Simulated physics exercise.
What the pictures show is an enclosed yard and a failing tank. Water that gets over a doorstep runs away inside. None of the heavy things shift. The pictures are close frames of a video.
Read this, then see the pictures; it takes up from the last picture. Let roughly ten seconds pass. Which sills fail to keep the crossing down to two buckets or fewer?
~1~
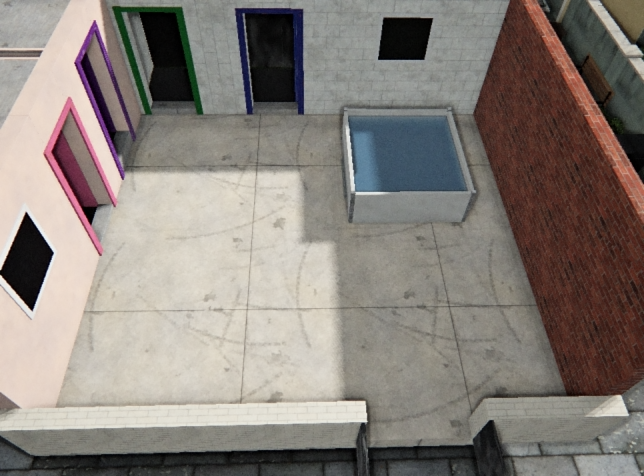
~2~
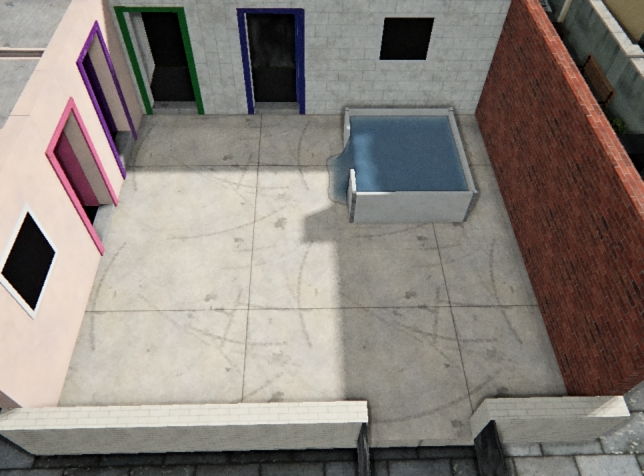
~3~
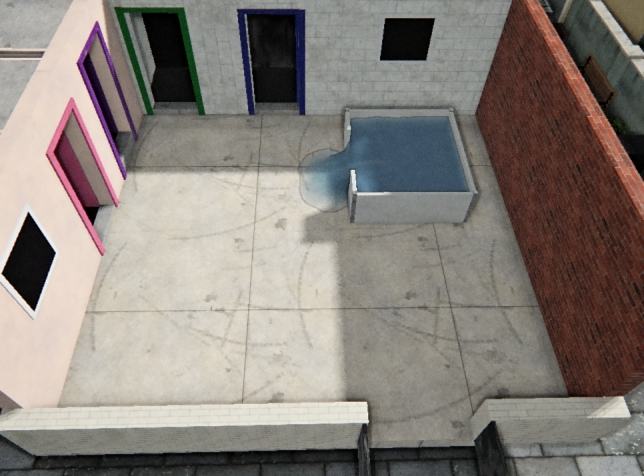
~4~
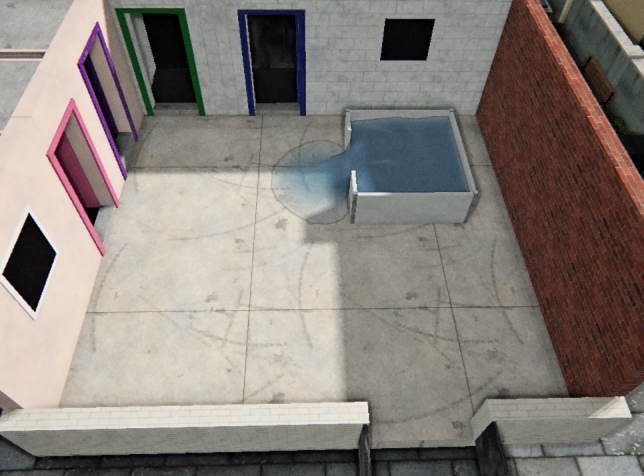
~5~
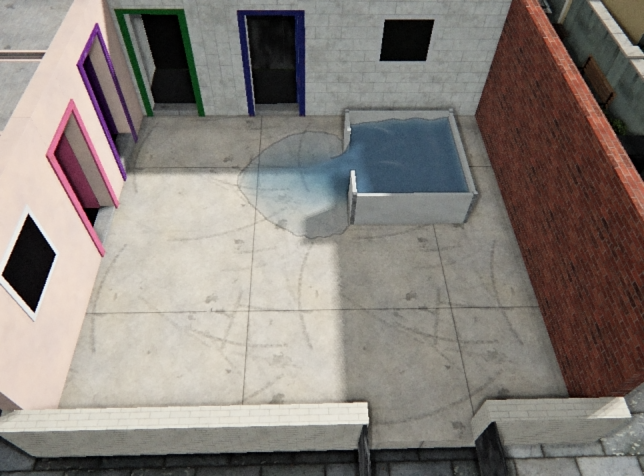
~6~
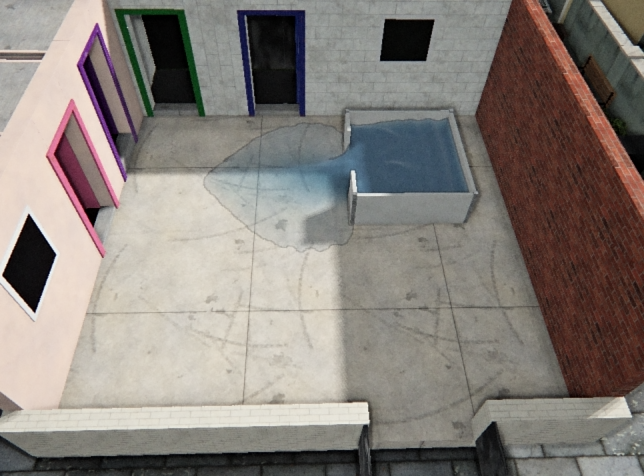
My prediction: The green door goes over two buckets; the purple door does not go over two buckets; the blue door does not go over two buckets; the pink door goes over two buckets.
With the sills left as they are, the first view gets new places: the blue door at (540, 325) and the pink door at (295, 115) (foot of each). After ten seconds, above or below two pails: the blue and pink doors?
In short: The blue door holds, the pink door is under.
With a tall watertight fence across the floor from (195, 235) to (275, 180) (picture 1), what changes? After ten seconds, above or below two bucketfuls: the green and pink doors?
Result - green ends up above, pink ends up beneath.
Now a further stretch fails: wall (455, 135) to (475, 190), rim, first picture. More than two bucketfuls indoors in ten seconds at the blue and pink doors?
The blue door falls short, the pink door falls short.
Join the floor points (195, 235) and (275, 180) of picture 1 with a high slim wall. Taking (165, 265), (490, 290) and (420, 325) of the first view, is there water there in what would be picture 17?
Taking the points in order, they are inundated, high and dry and high and dry.
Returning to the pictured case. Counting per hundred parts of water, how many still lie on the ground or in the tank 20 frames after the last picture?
My estimate is some 96 percent.
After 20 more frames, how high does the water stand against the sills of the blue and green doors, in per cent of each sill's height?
Readings, in sequence: 50 percent and 160 percent.
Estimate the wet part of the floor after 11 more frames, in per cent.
Around 40 in a hundred.
A moment on, water covers 30 % of the floor; the green door not reached, the purple door wet at the sill, nothing in, the blue door wet at the sill, nothing in, the pink door not reached.
Next, water covers 40 % of the floor; the green door wet at the sill, nothing in, the purple door wet at the sill, nothing in, the blue door wet at the sill, nothing in, the pink door over two buckets in.
Then, water covers 45 % of the floor; the green door over two buckets in, the purple door wet at the sill, nothing in, the blue door wet at the sill, nothing in, the pink door over two buckets in.
Later, water covers 60 % of the floor; the green door over two buckets in, the purple door wet at the sill, nothing in, the blue door wet at the sill, nothing in, the pink door far over two buckets in.
In the end, water covers 95 % of the floor; the green door over two buckets in, the purple door wet at the sill, nothing in, the blue door wet at the sill, nothing in, the pink door far over two buckets in.
